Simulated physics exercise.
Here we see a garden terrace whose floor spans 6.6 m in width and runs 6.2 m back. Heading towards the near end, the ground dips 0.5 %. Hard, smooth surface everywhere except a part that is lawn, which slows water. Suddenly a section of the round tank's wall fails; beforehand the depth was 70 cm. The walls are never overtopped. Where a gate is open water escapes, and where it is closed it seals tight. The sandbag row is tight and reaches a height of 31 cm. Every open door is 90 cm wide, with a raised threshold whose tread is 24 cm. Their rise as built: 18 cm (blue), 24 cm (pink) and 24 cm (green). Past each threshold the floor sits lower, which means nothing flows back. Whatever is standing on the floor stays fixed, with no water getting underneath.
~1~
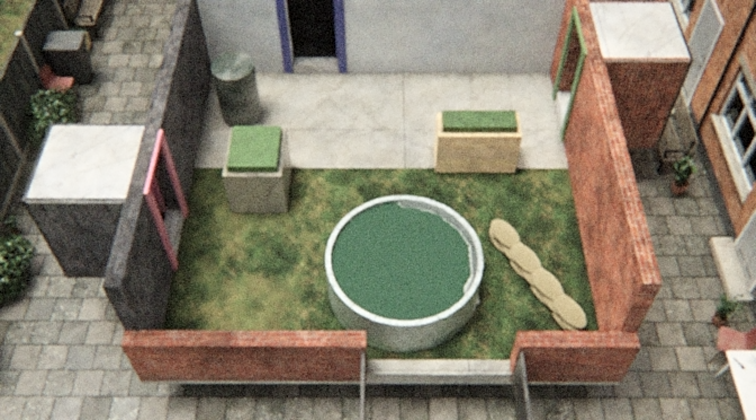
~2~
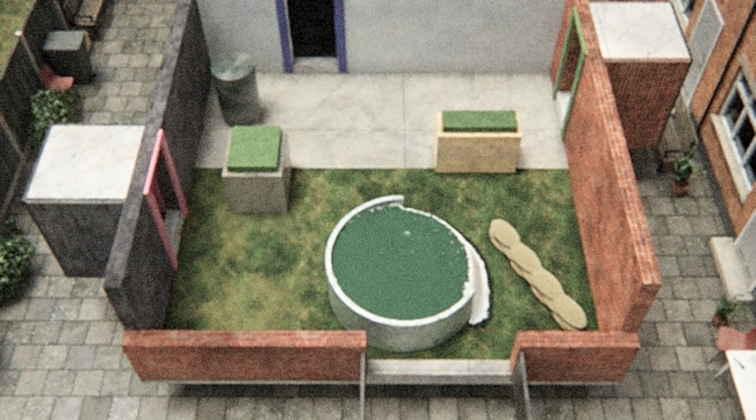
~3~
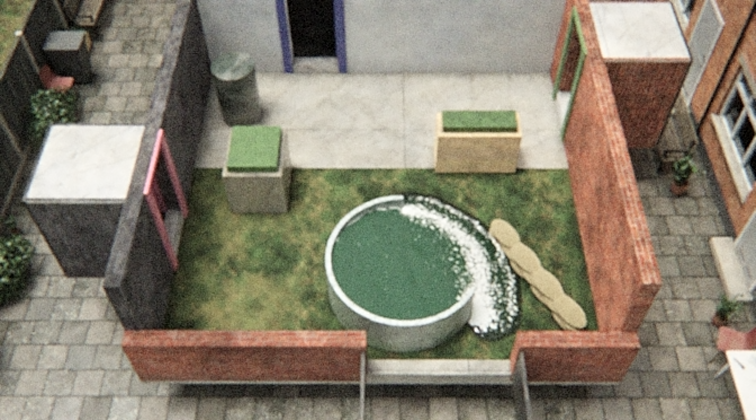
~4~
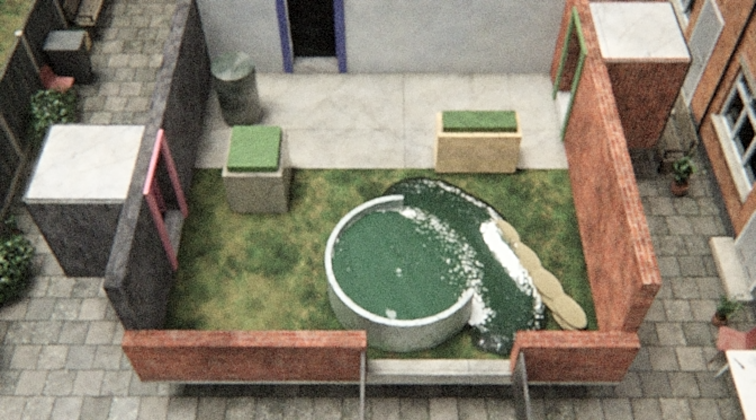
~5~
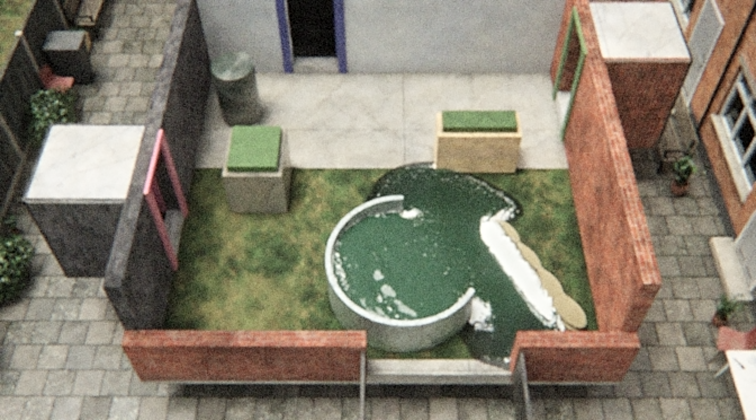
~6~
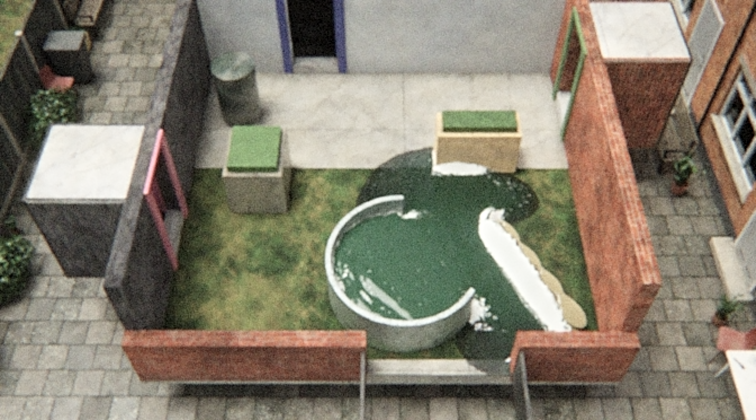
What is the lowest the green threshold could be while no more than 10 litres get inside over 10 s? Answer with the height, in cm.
About 5 cm.
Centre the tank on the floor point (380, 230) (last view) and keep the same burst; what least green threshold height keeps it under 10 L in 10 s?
I'd put it at close to 11.0 cm.
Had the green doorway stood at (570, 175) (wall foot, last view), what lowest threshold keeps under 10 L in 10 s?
Close to 26 cm at the least.
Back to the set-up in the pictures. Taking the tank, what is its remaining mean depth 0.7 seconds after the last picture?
Average depth: Approx. 32 cm.
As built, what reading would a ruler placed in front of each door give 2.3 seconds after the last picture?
Blue 2, pink 0, green 8 cm.
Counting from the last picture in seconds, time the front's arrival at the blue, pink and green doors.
Blue at 2.4 s, pink at 8.0 s, green at 0.8 s.
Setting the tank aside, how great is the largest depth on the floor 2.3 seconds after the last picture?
Up to some 30 centimetres, I'd say.
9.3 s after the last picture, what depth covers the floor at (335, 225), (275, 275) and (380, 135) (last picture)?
Close to 5, 3 and 5 cm, one after the other.
Then, 0.7 s after the last picture water covers 30 % of the floor, deepest (46 cm) near (598, 359); it has not reached the green door.
Then, 2.3 s after the last picture water covers 55 % of the floor, deepest (30 cm) near (598, 359); 8 cm at the green door, 0 litres in over its 24 cm threshold.
Then, 9.3 s after the last picture water covers 95 % of the floor, deepest (10 cm) near (246, 165); 5 cm at the green door, 0 litres in over its 24 cm threshold.
At the green door as built, the water peaked near 9 cm, 1.7 s after the last picture.
Run again over the same 10 s with other heights there, 14 litres in over 4.5 cm, 7 litres over 5.5 cm. The limit of 10 litres is kept from about 5 cm up.
